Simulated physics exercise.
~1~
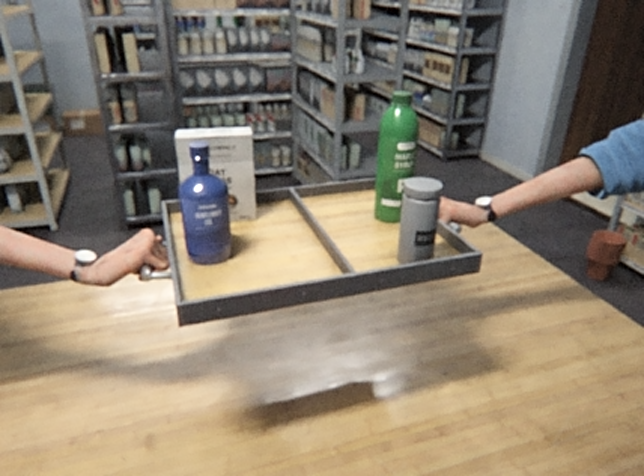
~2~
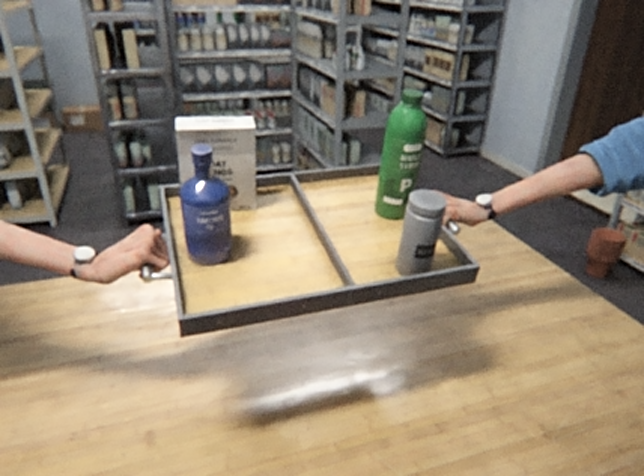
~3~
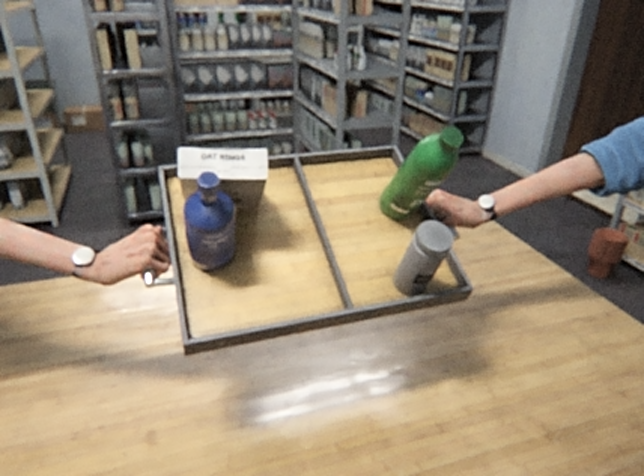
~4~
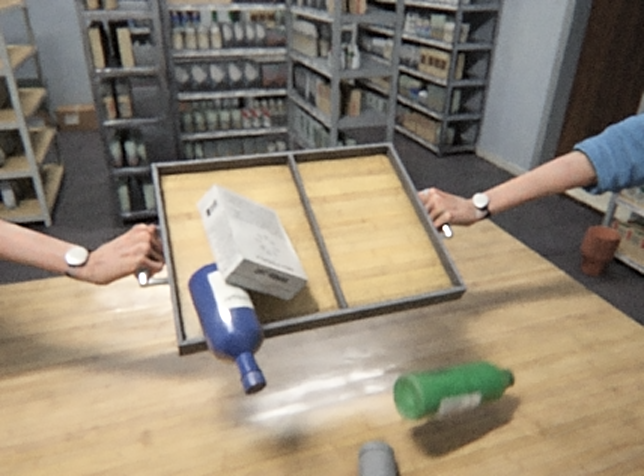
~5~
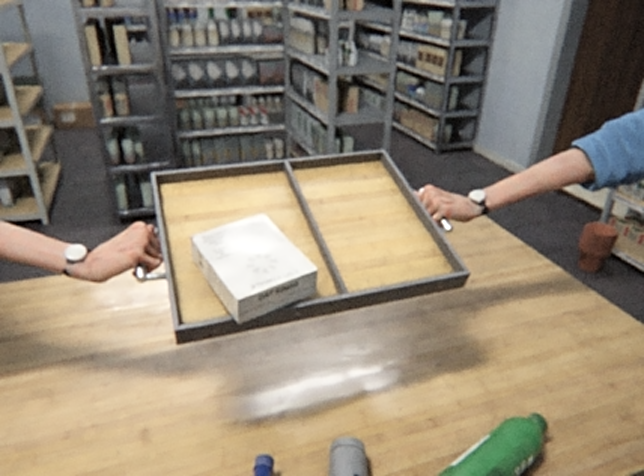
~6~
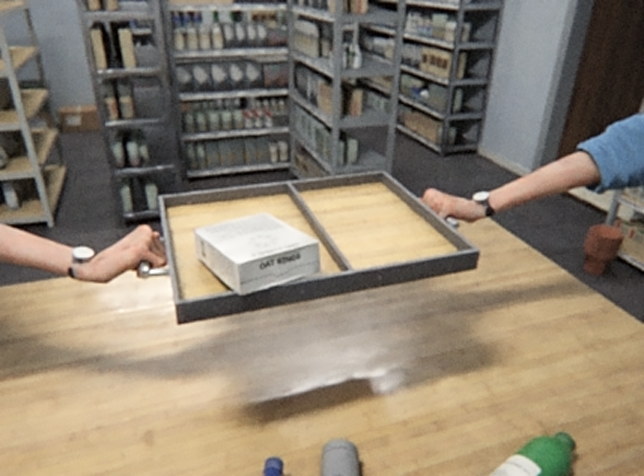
Two hands, one at each side, hold a grey-rimmed, divided tray above a pale wooden table, seen from slightly above in a room lined with stocked shelves. A blue bottle and a white packet stand in the left section, a green bottle and a grey jar in the right. The tray tips toward the viewer and everything leans. The grey jar, green bottle and blue bottle topple off the near edge onto the table, while the packet falls over and slides forward. The tray levels again with only the packet lying on it, the others resting at the table's near side.
